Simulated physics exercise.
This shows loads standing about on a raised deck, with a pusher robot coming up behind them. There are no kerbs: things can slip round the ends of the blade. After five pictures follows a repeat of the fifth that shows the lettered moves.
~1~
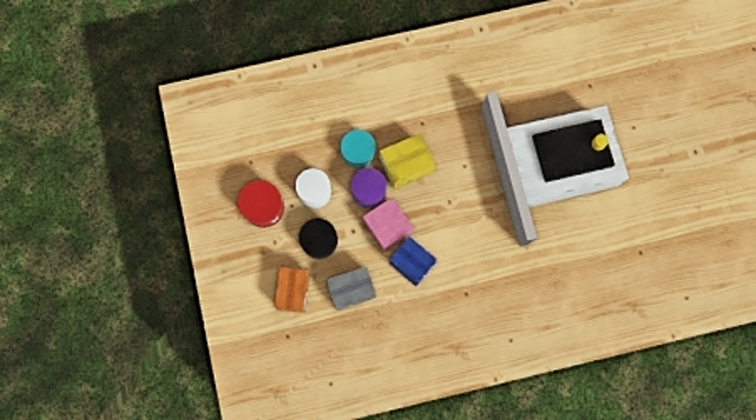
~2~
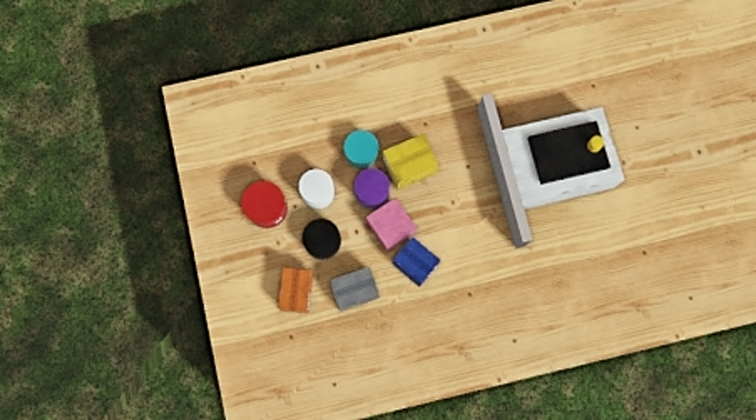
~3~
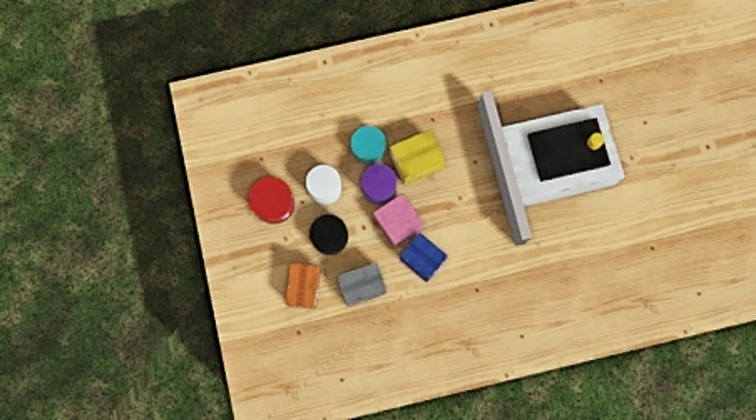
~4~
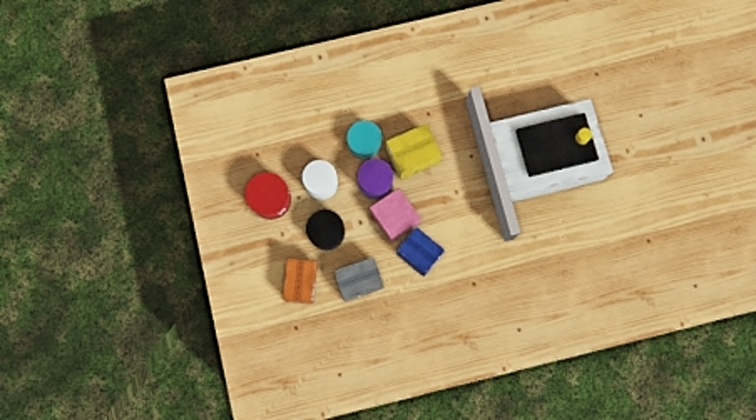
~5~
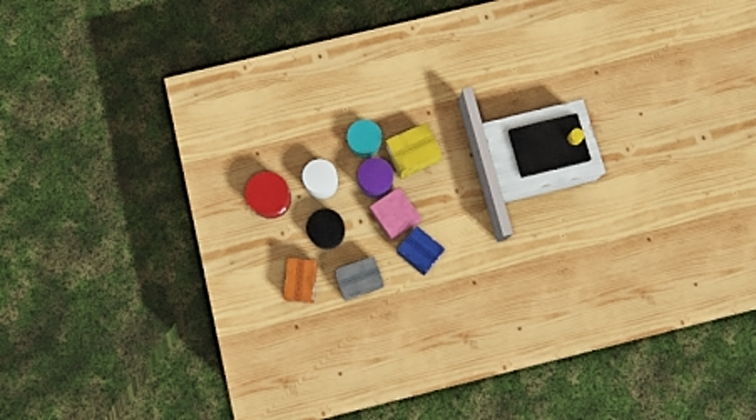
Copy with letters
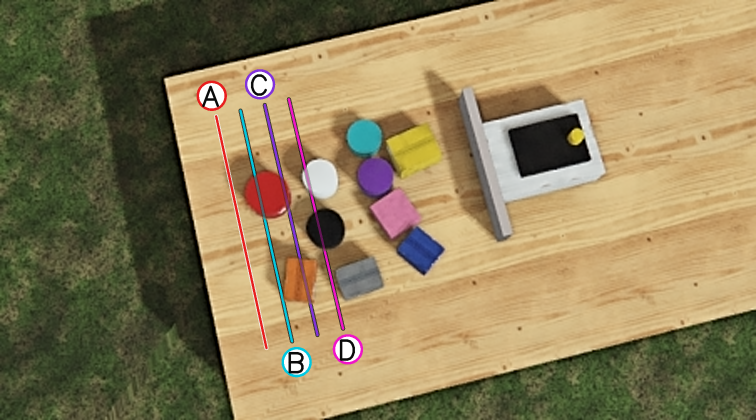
A white machine with a wide grey blade crept slowly left across a wooden deck toward a cluster of colourful boxes and round containers, which stayed in place as the view shifted slightly.
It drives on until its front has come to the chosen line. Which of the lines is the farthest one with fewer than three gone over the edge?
No third one falls up to B.
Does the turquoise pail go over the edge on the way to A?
By then, no.
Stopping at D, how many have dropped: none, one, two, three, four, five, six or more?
By then, none.
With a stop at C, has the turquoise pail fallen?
No.
On the marked copy, A at (241, 229); B at (266, 223); C at (290, 217); D at (315, 211).
Following B. Soon after the start, robot (464, 166); turquoise pail (333, 135); white canister (314, 180).
Later, robot (384, 185); red pail (233, 213); orange parcel (253, 293).
In the end, robot (322, 200); red pail over the edge; orange parcel over the edge; two fallen.
As for the rest, A drops six; C is within the limit but short; D is within the limit but short.
